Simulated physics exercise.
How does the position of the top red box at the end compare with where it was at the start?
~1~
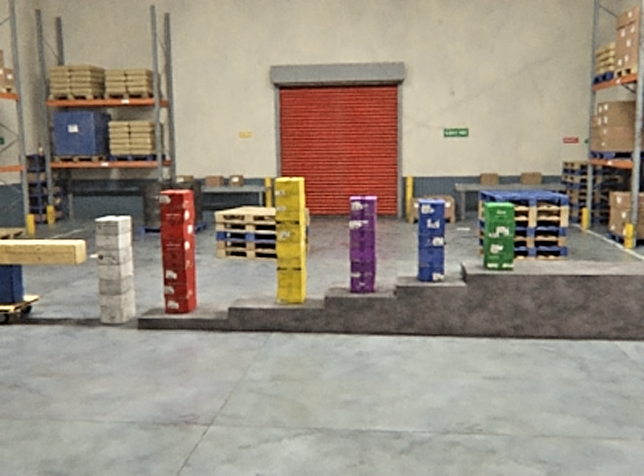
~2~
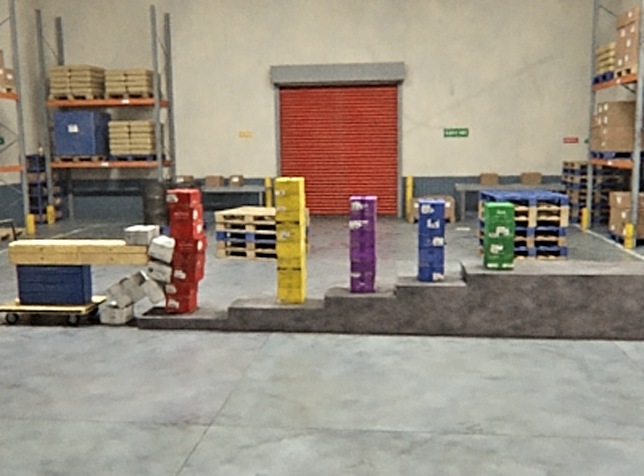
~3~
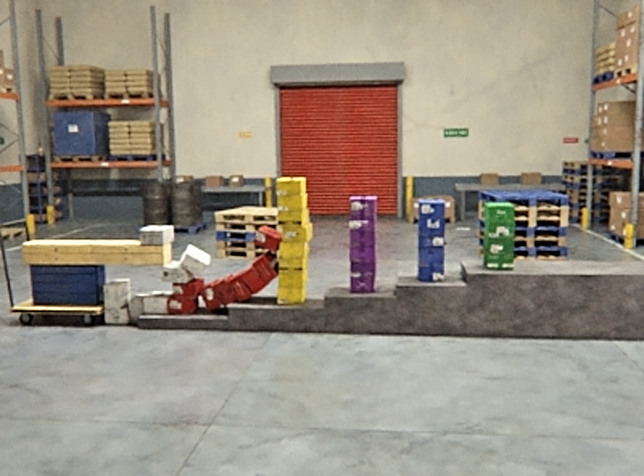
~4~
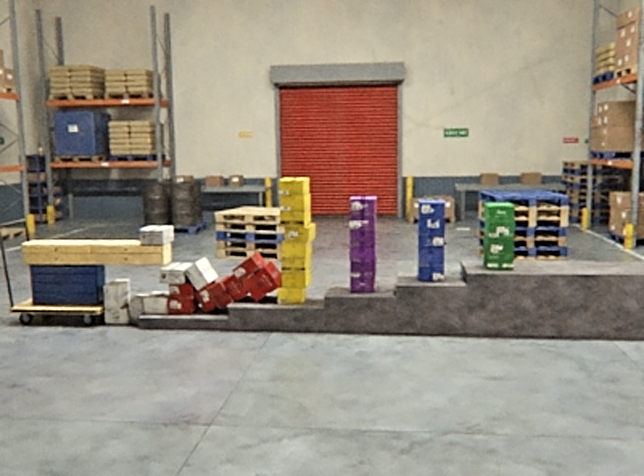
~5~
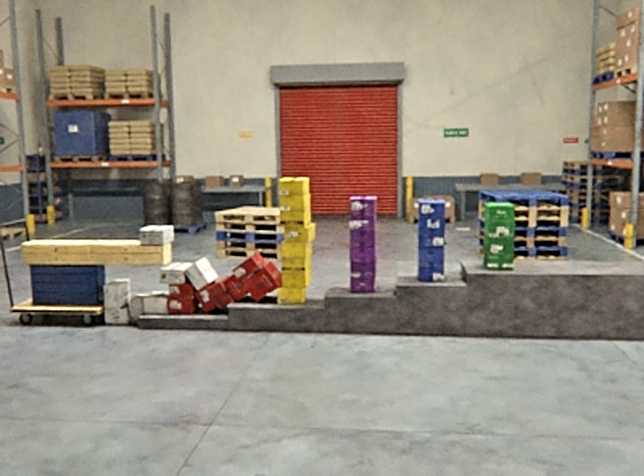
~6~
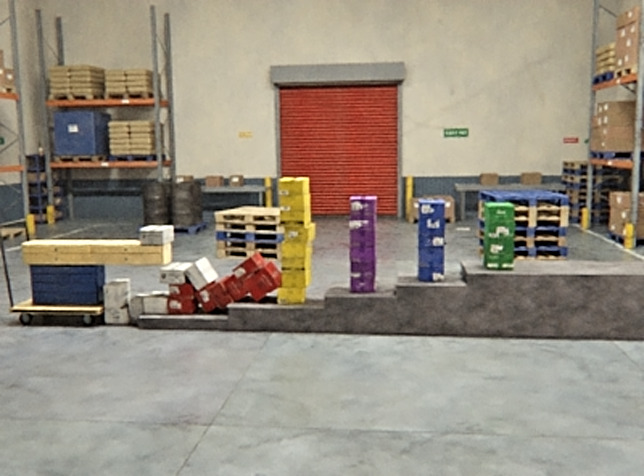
It starts on top of the upright red stack and ends lower and further to the right, lying tilted against the yellow stack.
